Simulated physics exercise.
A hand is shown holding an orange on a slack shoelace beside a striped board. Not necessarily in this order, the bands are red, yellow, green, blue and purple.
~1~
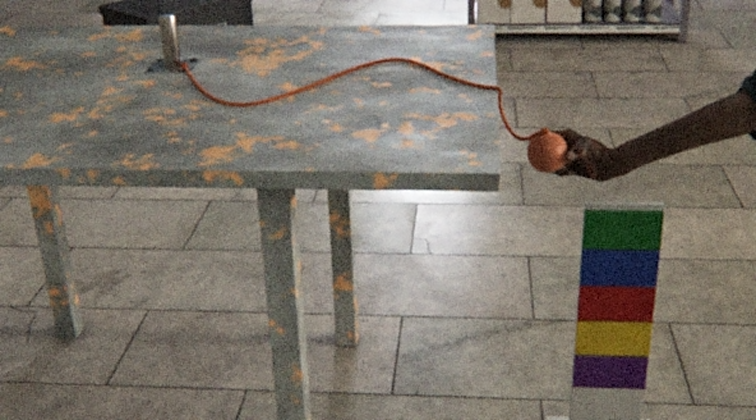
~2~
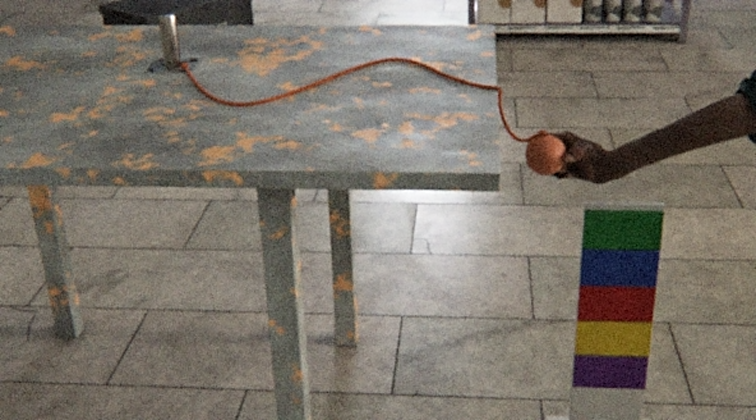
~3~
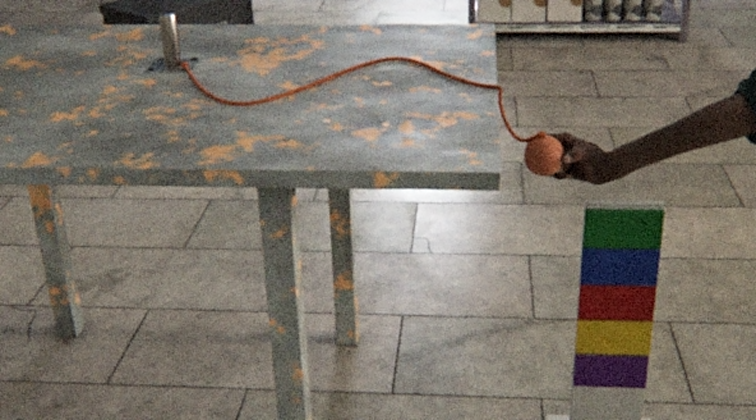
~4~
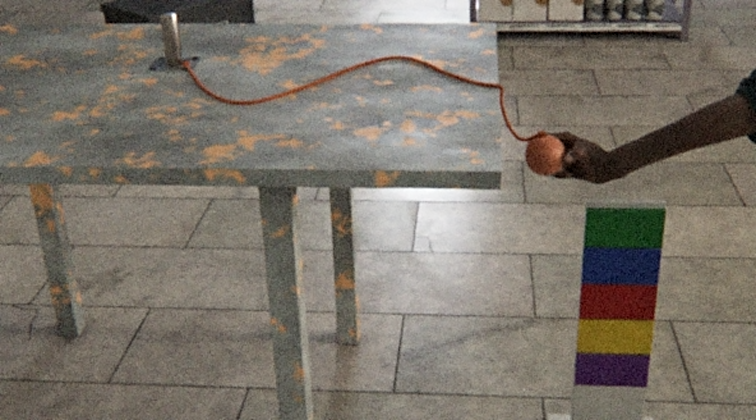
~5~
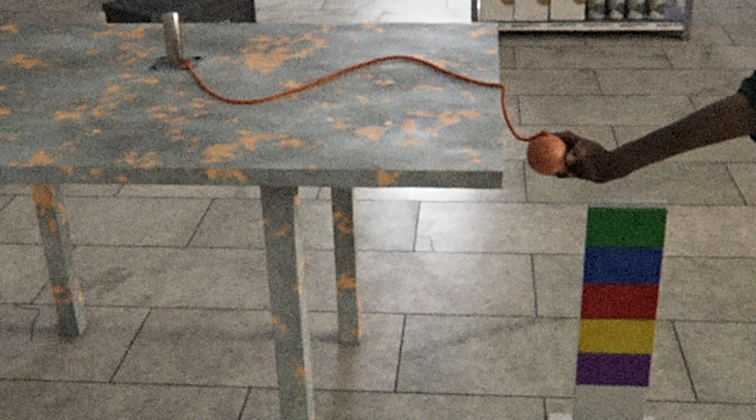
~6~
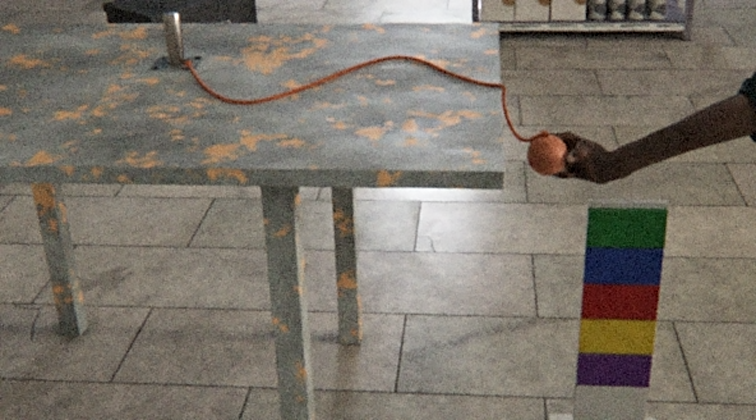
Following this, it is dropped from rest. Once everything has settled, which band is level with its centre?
The yellow band.
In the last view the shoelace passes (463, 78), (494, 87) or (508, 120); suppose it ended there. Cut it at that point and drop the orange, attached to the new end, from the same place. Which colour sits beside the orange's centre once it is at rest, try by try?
Results, first to last: Green; blue; red.
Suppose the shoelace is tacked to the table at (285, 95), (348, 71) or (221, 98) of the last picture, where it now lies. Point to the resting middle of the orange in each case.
For the three tries you'd see (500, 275), (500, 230) and (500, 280).
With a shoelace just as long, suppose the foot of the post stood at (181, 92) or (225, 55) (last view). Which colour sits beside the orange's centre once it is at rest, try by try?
Going case by case, it's purple and then purple.
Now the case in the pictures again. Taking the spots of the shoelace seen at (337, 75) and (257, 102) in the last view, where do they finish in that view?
(434, 82), then (335, 74).
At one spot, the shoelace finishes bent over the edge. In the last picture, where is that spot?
Roughly (385, 59).
Early on, orange near (535, 335); level with yellow.
Midway, orange near (463, 308); level with red.
Near the end, orange near (509, 326); level with yellow.
Finally, orange near (493, 326); level with yellow. Its middle rests at the yellow band.
